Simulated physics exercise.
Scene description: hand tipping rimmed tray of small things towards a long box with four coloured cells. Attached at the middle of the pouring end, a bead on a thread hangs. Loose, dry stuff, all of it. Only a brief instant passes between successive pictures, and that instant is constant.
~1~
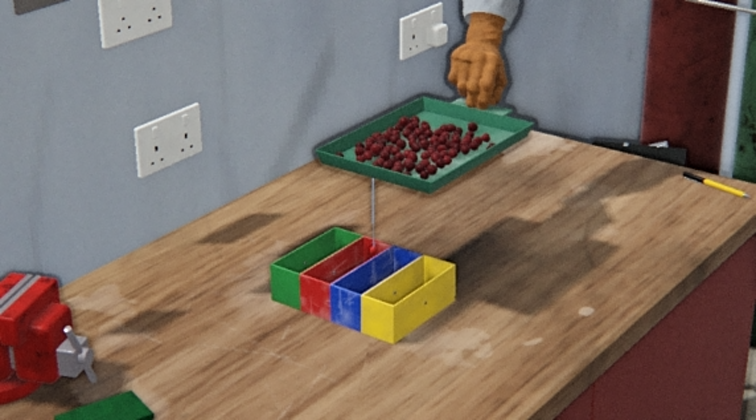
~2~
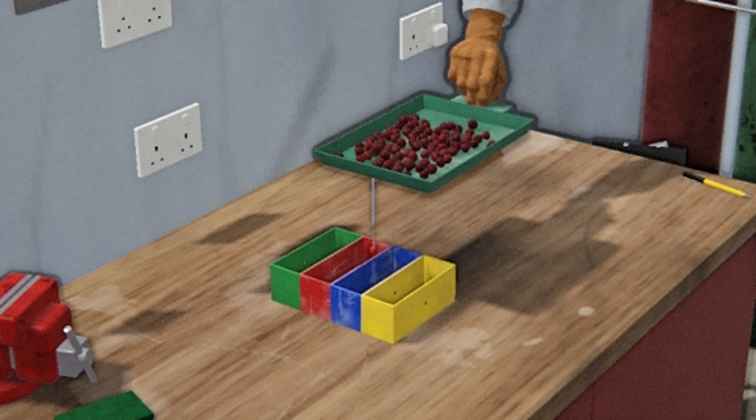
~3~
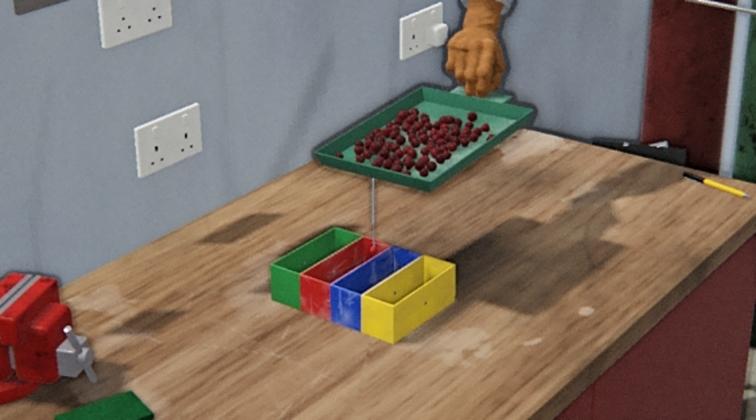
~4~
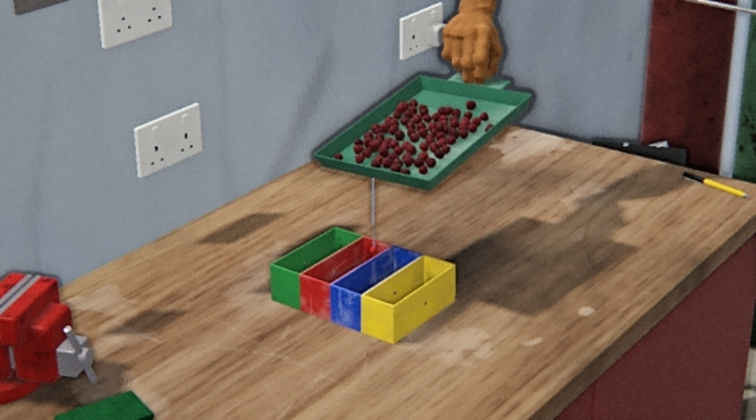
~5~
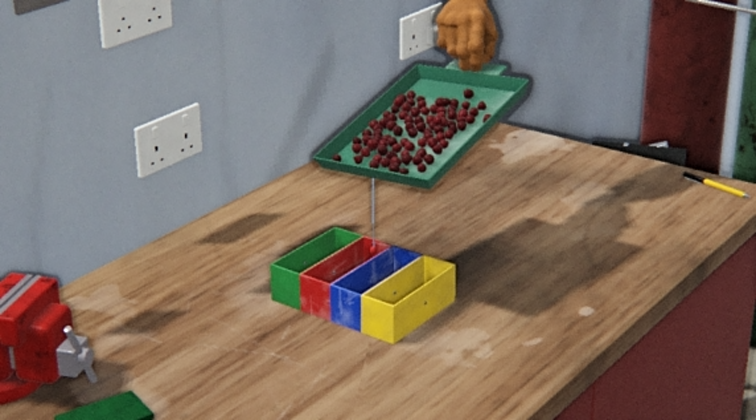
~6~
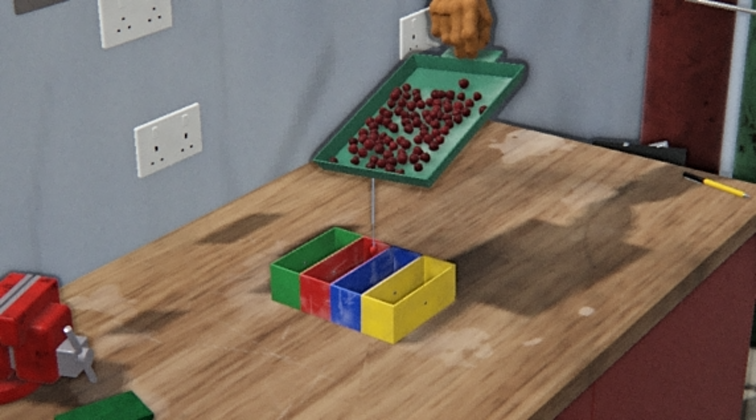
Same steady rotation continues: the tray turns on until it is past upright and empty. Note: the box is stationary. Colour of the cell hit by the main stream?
Green.
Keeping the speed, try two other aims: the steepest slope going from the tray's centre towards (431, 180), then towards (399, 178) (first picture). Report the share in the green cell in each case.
I'd say some 0 in a hundred at first, then 0 in a hundred.
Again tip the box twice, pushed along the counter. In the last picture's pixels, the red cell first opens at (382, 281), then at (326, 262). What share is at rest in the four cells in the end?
You'd see around 30 per cent and then around 90 per cent.
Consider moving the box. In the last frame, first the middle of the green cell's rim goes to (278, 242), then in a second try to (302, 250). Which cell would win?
Taking the two placings in order, you'd get the red one and then the green one.
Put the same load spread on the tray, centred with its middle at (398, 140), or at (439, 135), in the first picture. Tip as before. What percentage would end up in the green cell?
Around 40 percent the first time and around 50 percent the second time.
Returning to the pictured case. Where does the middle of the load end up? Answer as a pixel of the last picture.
The centre comes to rest close to (316, 288).
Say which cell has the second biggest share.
The cell in second spot is the cell in red.
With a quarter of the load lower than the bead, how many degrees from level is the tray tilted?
The angle is roughly 90° at that point.
Soon, tray tipped steeply; nearly all on the tray; a small part falling or outside the box.
A while on, tray tipped past a quarter turn; a small part on the tray; about a third in the green cell; about a quarter in the red cell; a small part in the blue cell; a stray few in the yellow cell; about a third falling or outside the box.
Towards the end, tray tipped past a quarter turn; about half in the green cell; about a quarter in the red cell; a small part in the blue cell; a stray few in the yellow cell; a small part falling or outside the box.
Finally, tray tipped past a quarter turn; about half in the green cell; about a quarter in the red cell; a small part in the blue cell; a stray few in the yellow cell; a small part outside the box.
